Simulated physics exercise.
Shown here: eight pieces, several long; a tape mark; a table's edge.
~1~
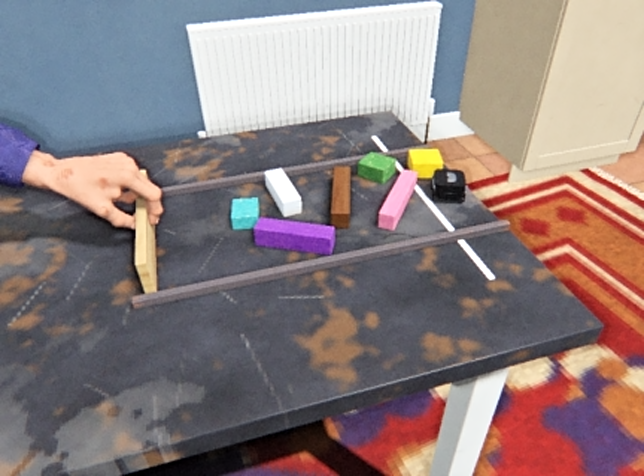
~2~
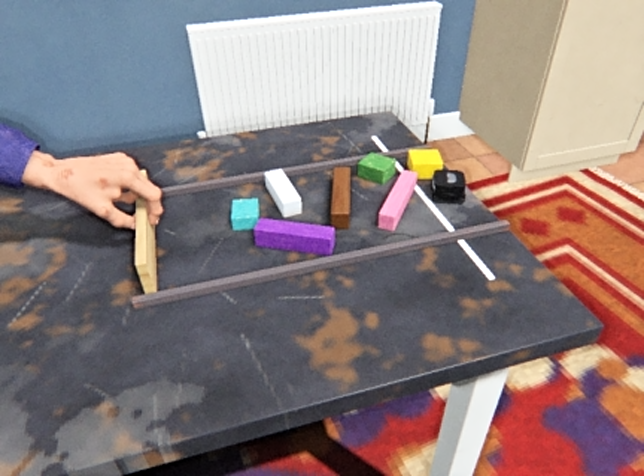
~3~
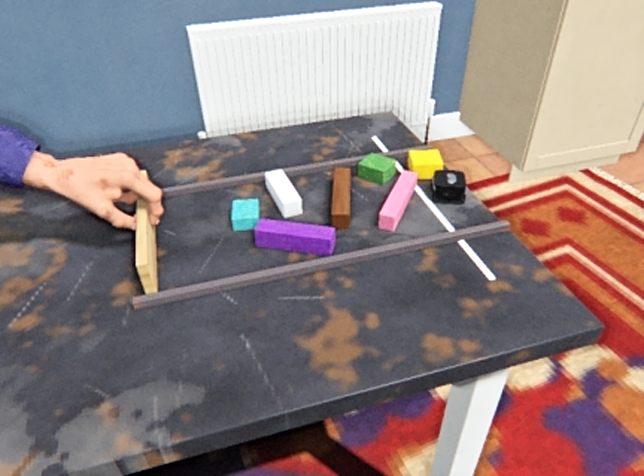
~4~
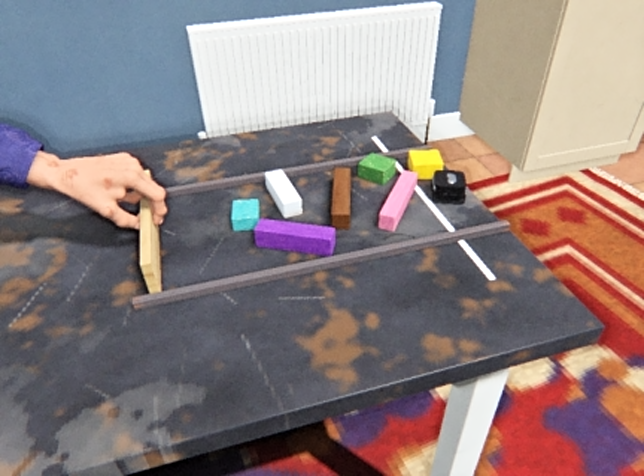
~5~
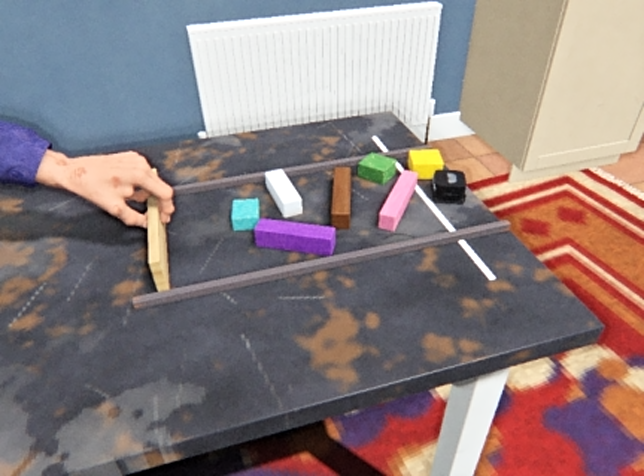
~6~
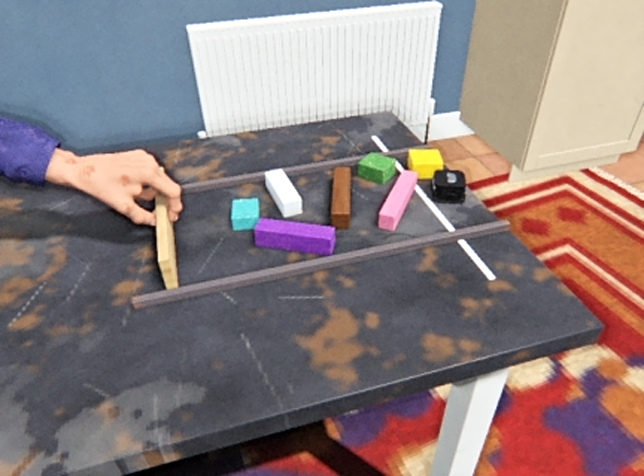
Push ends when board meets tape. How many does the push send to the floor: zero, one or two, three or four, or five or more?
I expect three or else four of them will drop off.
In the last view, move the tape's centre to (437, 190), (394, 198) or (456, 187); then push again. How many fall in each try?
Down on the floor: 5, 1 and 7.
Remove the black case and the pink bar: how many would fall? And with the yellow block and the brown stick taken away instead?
In order, the numbers are 1 and 0.
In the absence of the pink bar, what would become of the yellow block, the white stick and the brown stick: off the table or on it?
Yellow block down, white stick still up, brown stick still up.
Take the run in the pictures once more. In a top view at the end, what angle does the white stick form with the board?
Around 30 degrees.
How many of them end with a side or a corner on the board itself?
The count in contact is 3.
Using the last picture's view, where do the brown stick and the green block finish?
They finish at roughly (459, 177) and (437, 152) respectively.
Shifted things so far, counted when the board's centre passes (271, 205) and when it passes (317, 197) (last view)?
The number moved is 3 and then 5.
Soon after, none off yet; black case at rest near (448, 187); yellow block at rest near (425, 164); green block at rest near (377, 168).
Then, none off yet; black case at rest near (448, 187); yellow block at rest near (425, 164); green block moved a little near (383, 165).
Further on, none off yet; black case moved about its own width near (468, 187); yellow block moved about its own width near (450, 156); green block moved about its own width near (408, 157).
At rest, the number that fall off is three or four; fallen, pink bar, yellow block and black case.
